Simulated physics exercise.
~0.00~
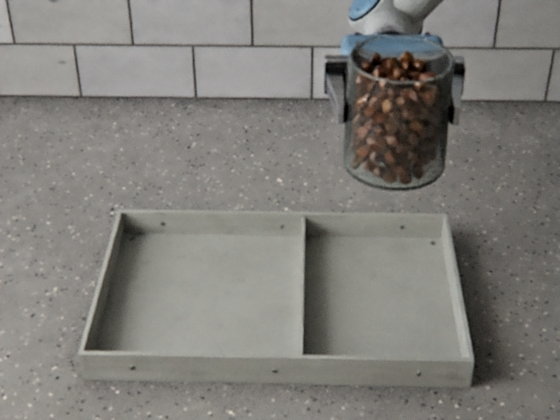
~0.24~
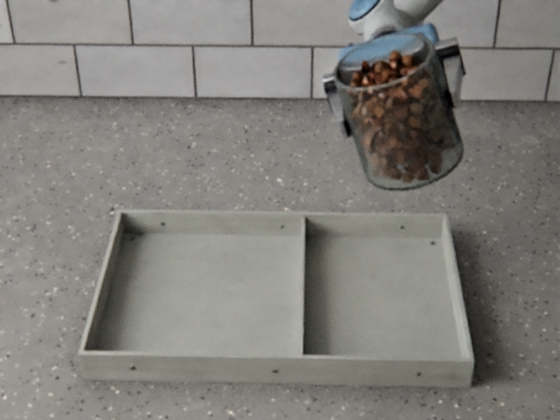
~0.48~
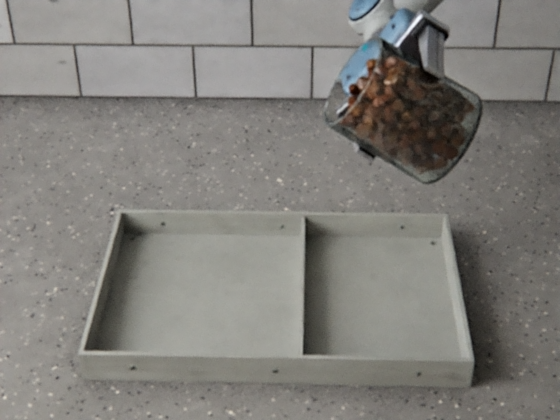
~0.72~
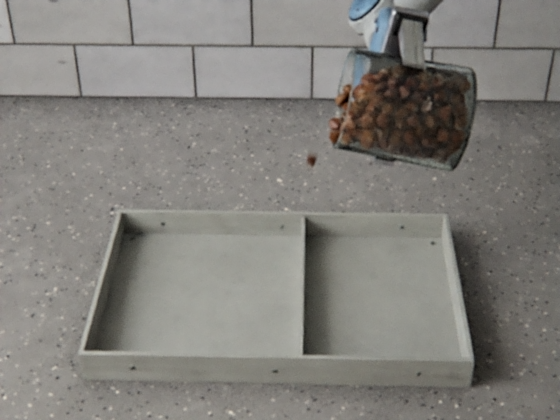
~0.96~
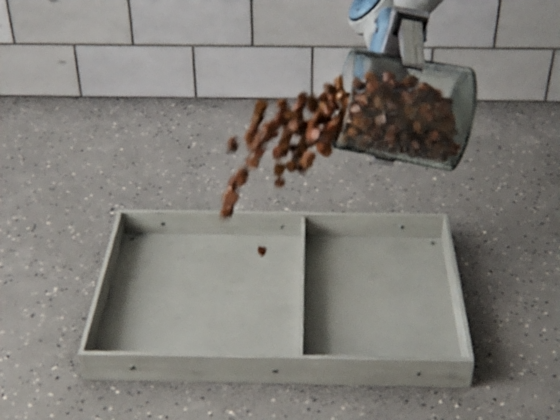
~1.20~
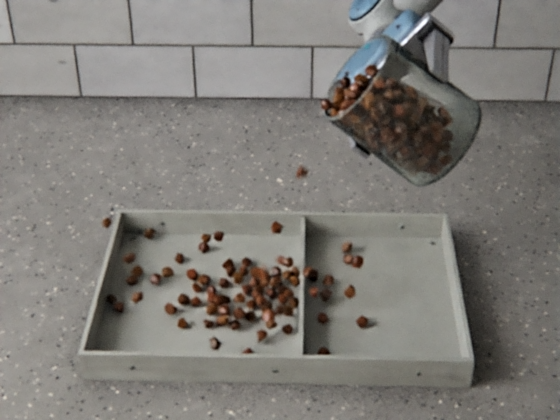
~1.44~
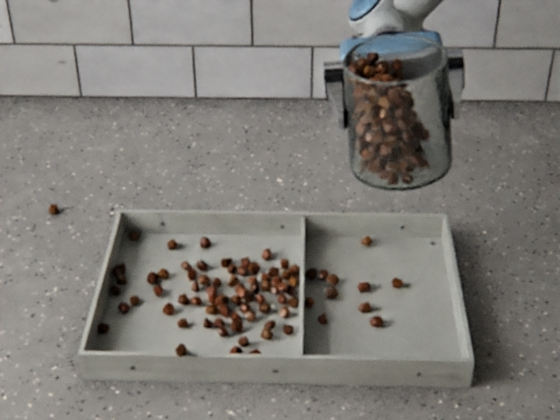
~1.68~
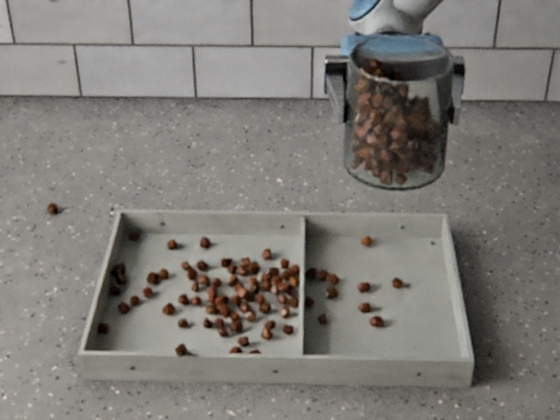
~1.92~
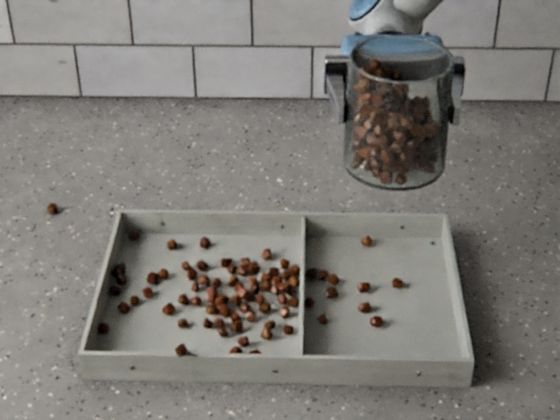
To begin with, a robot gripper holds a clear tumbler full of brown pellets upright above a grey tray divided into two parts on a speckled counter. The gripper tips the tumbler to the left until it lies on its side, and a first pellet drops from the rim. A stream of pellets then pours out and scatters across the tray, mostly in the left part. The tumbler swings back upright, still holding most of its load. Finally everything rests, with a few pellets in the right part and one on the counter at left.
